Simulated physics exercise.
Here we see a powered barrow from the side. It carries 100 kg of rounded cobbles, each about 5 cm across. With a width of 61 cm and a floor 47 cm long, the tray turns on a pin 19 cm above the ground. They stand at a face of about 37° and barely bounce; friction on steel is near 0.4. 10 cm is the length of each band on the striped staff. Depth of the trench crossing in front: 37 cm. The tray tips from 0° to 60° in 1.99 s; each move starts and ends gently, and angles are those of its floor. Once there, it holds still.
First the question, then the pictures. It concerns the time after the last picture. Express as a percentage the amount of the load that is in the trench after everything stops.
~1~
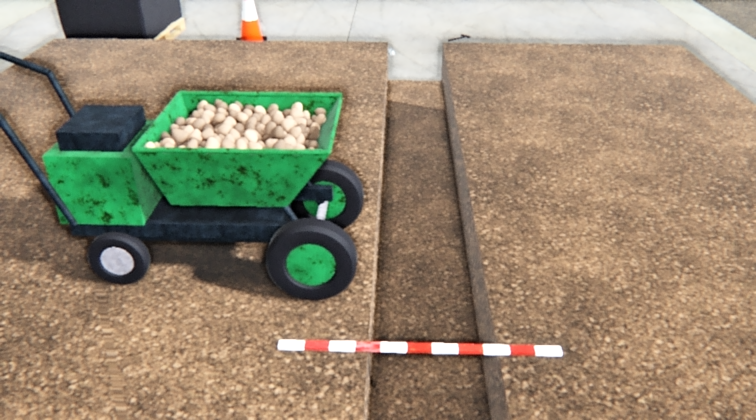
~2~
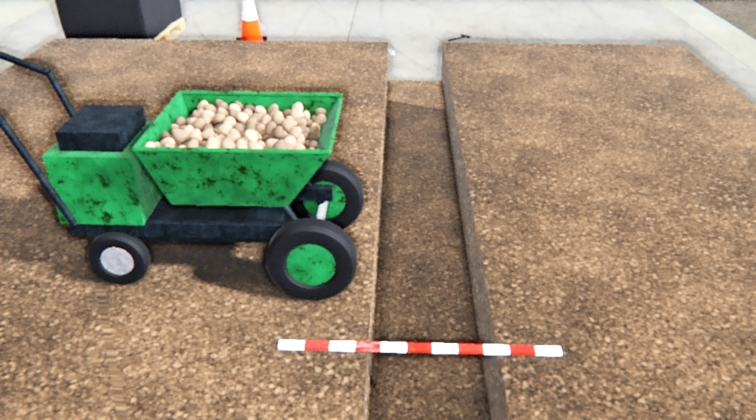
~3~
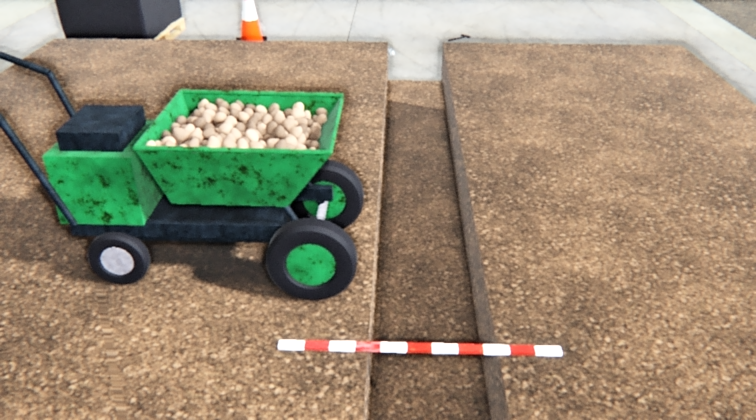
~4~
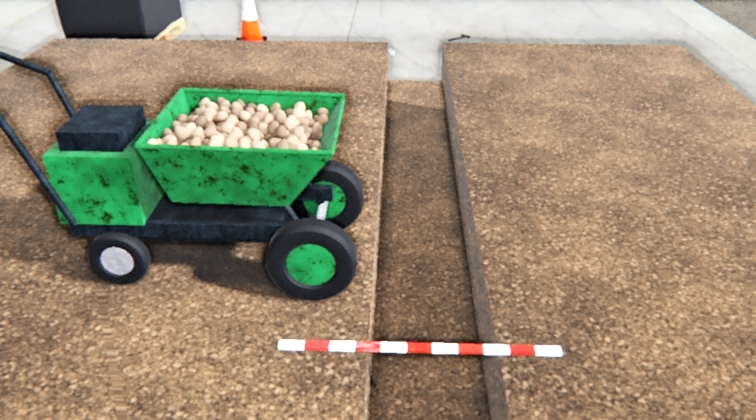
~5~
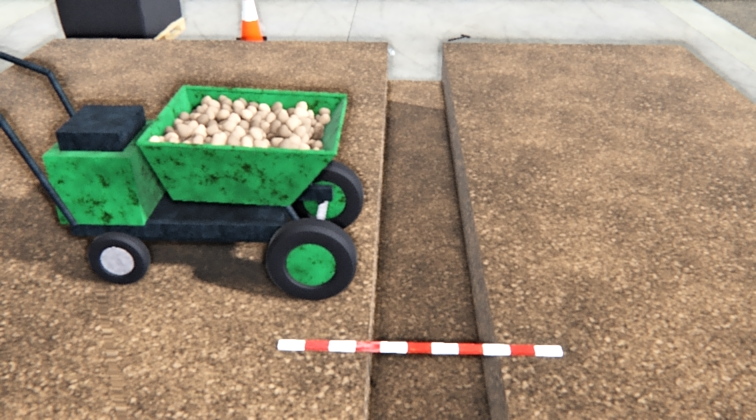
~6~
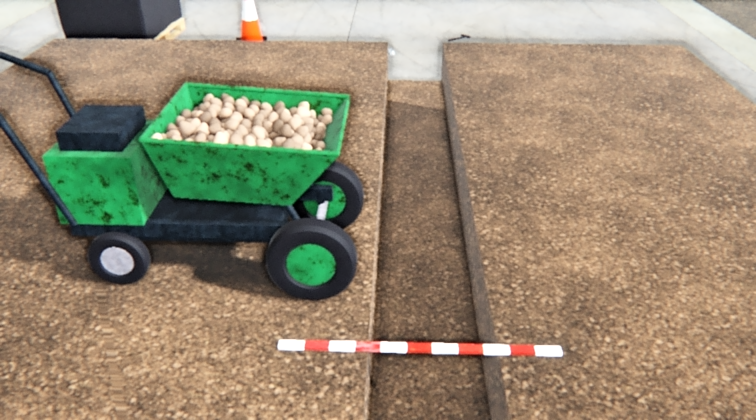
The amount is close to 56 per cent of the load.
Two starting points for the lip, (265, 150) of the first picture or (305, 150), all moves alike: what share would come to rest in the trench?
I'd say some 65 per cent and some 70 per cent.
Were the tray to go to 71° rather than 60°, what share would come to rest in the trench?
It would be near 75 per cent.
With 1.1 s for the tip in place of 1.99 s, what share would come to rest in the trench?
That would give about 50 percent.
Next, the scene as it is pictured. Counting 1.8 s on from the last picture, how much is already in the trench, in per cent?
Close to 20 per cent at that time.
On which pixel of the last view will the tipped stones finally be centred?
Around (451, 319).
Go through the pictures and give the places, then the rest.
The first frame shows lip at (329, 153), floor tilted 0°, highest stones at (238, 118).
The second frame shows lip at (330, 153), floor tilted 0°, highest stones at (238, 118).
In the third frame, the tray is at 1°, its lip at (331, 153); the top of the load is at (239, 118).
In the fourth frame, the tray is at 1°, its lip at (333, 153); the top of the load is at (240, 115).
In the fifth frame, the tray is at 2°, its lip at (335, 154); the top of the load is at (236, 114).
In the sixth frame, the tray is at 4°, its lip at (338, 154); the top of the load is at (219, 111).
Then, 1.2 s after the last picture the floor is at 51°, 100 % in the tray; the foremost stones are at (416, 180).
Then, 1.8 s after the last picture the floor is at 60°, 76 % in the tray, 22 % in the trench, 1 % past the trench; the foremost stones are at (501, 271).
Then, 2.1 s after the last picture the floor is at 60°, 56 % in the tray, 38 % in the trench, 6 % past the trench; the foremost stones are at (557, 265).
Then, 4.1 s after the last picture the floor is at 60°, 38 % in the tray, 56 % in the trench, 6 % past the trench; the foremost stones are at (602, 277).
